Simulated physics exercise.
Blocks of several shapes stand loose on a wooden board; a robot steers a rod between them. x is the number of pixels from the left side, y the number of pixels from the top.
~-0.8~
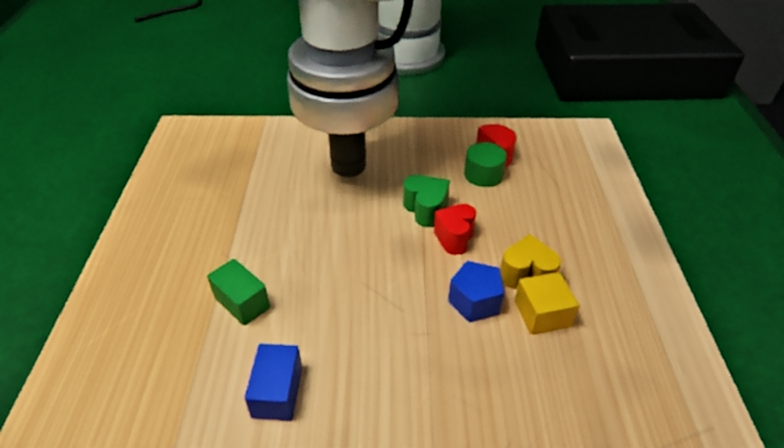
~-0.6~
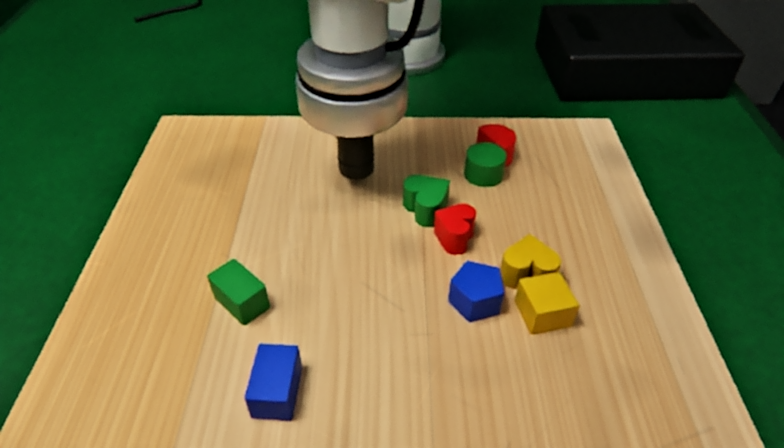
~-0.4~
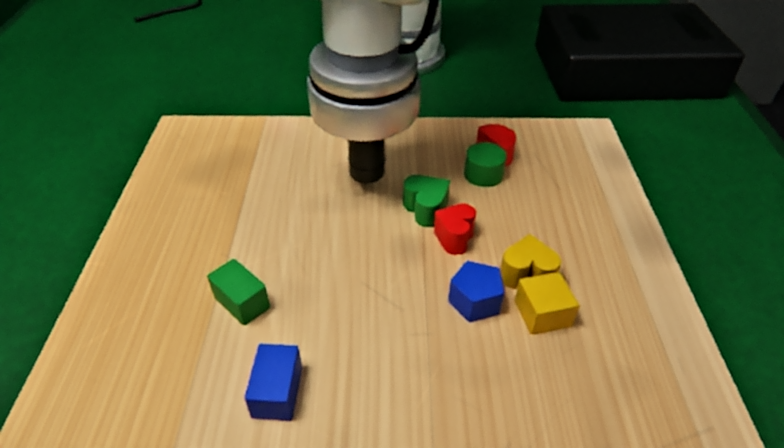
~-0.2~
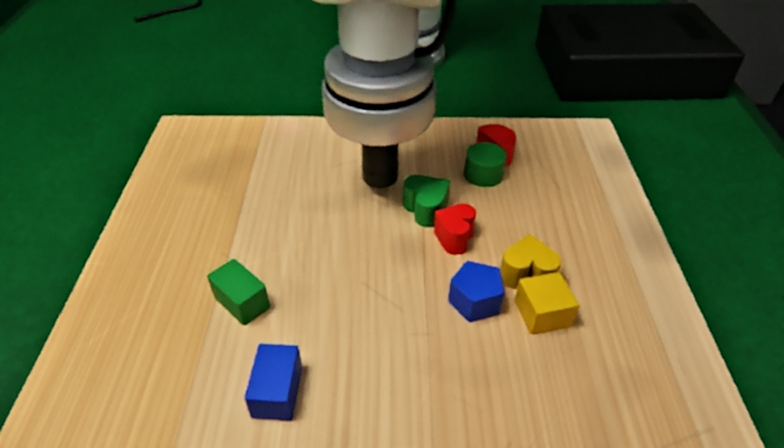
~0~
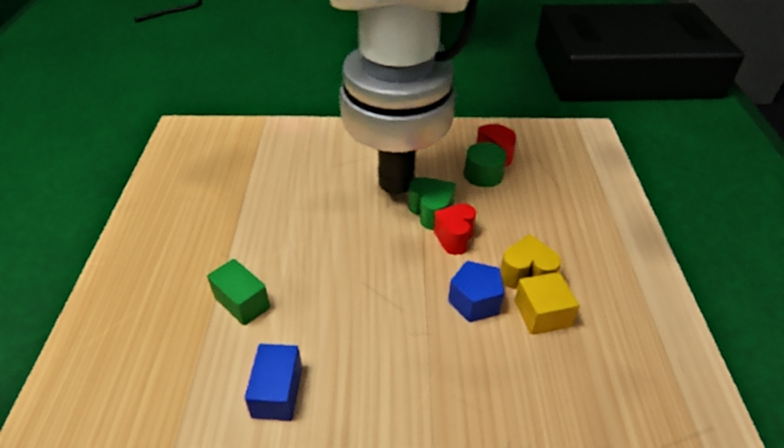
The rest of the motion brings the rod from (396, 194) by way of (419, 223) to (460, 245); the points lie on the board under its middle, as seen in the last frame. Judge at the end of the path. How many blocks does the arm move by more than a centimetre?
Three or more.
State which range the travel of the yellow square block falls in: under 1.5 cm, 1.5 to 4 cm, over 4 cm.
Movement: 1.5 to 4 cm.
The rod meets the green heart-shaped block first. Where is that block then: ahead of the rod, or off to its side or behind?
It is still ahead of the rod.
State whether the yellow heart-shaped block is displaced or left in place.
Moved away.
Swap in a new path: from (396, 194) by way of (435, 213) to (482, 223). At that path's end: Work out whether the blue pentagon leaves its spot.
It is no longer where it was.
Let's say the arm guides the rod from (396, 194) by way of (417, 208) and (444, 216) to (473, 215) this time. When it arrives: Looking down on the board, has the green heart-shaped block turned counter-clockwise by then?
Final answer: No.
On the path given first. One third of the way, rod (411, 203); green heart-shaped block (453, 207), turned 15° anticlockwise; red heart-shaped block (484, 232).
Two thirds of the way, rod (433, 220); green heart-shaped block (479, 223), turned 20° anticlockwise; red heart-shaped block (512, 250); yellow heart-shaped block (550, 263), turned 30° anticlockwise; yellow square block (558, 300).
At the end, rod (461, 234); green heart-shaped block (510, 236), turned 30° anticlockwise; red heart-shaped block (546, 263); yellow heart-shaped block (586, 272), turned 35° anticlockwise; yellow square block (567, 308), turned 30° clockwise.
